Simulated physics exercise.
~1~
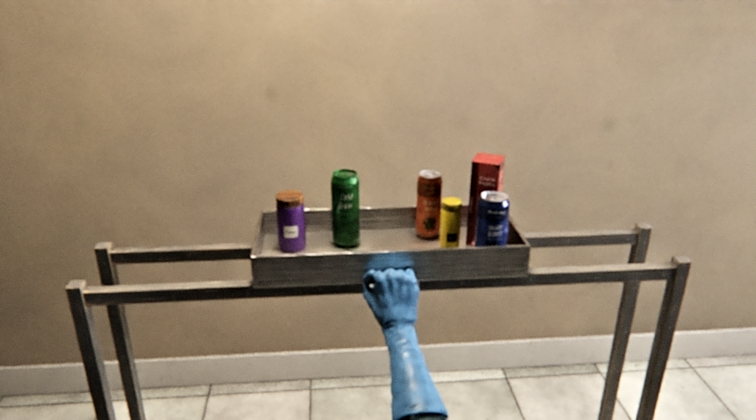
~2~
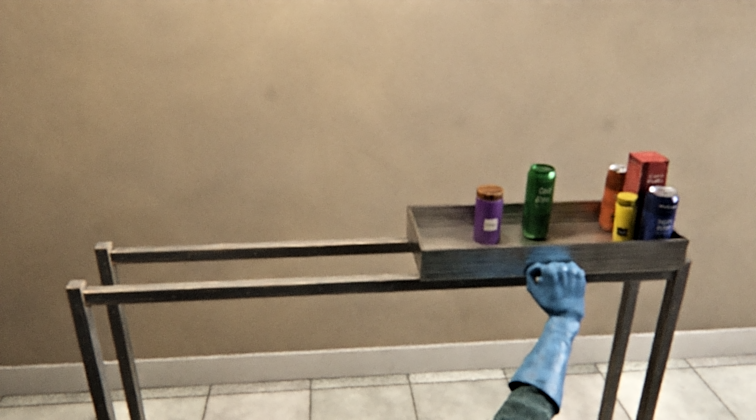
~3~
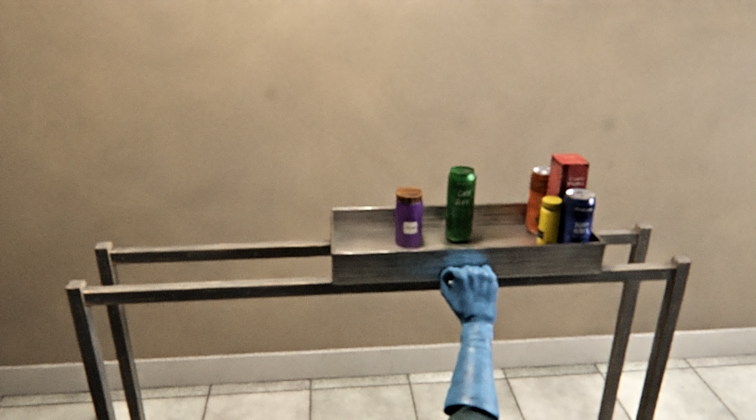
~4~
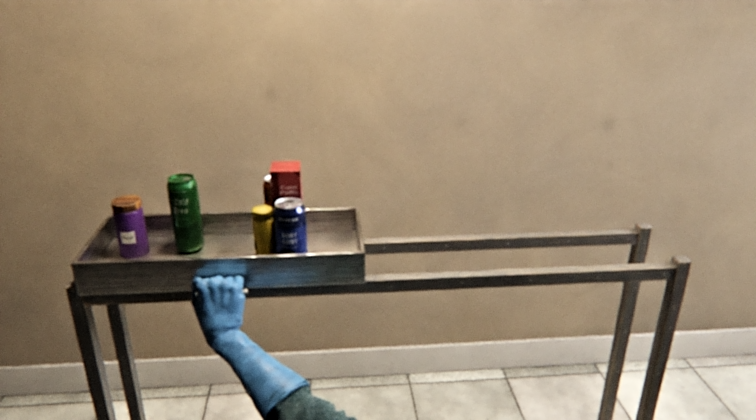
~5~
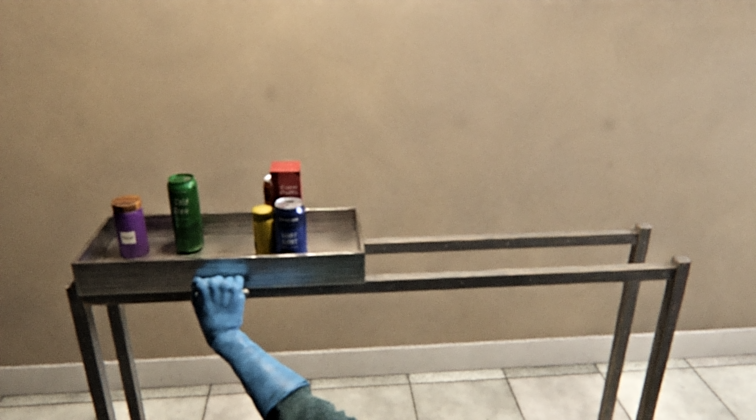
A blue-gloved hand grips the front of a shallow grey metal tray on a long two-railed frame, seen from the front and slightly above, against a plain tan wall and pale tiled floor. On it stand a purple jar at left, a tall green can, an orange can, a small yellow shaker, a red carton and a blue can at right. The hand slides the tray to the right end, then draws it back left through the middle to the left end. The orange can ends up mostly hidden behind the yellow shaker. Finally the tray rests there, everything upright, the hand still holding on.
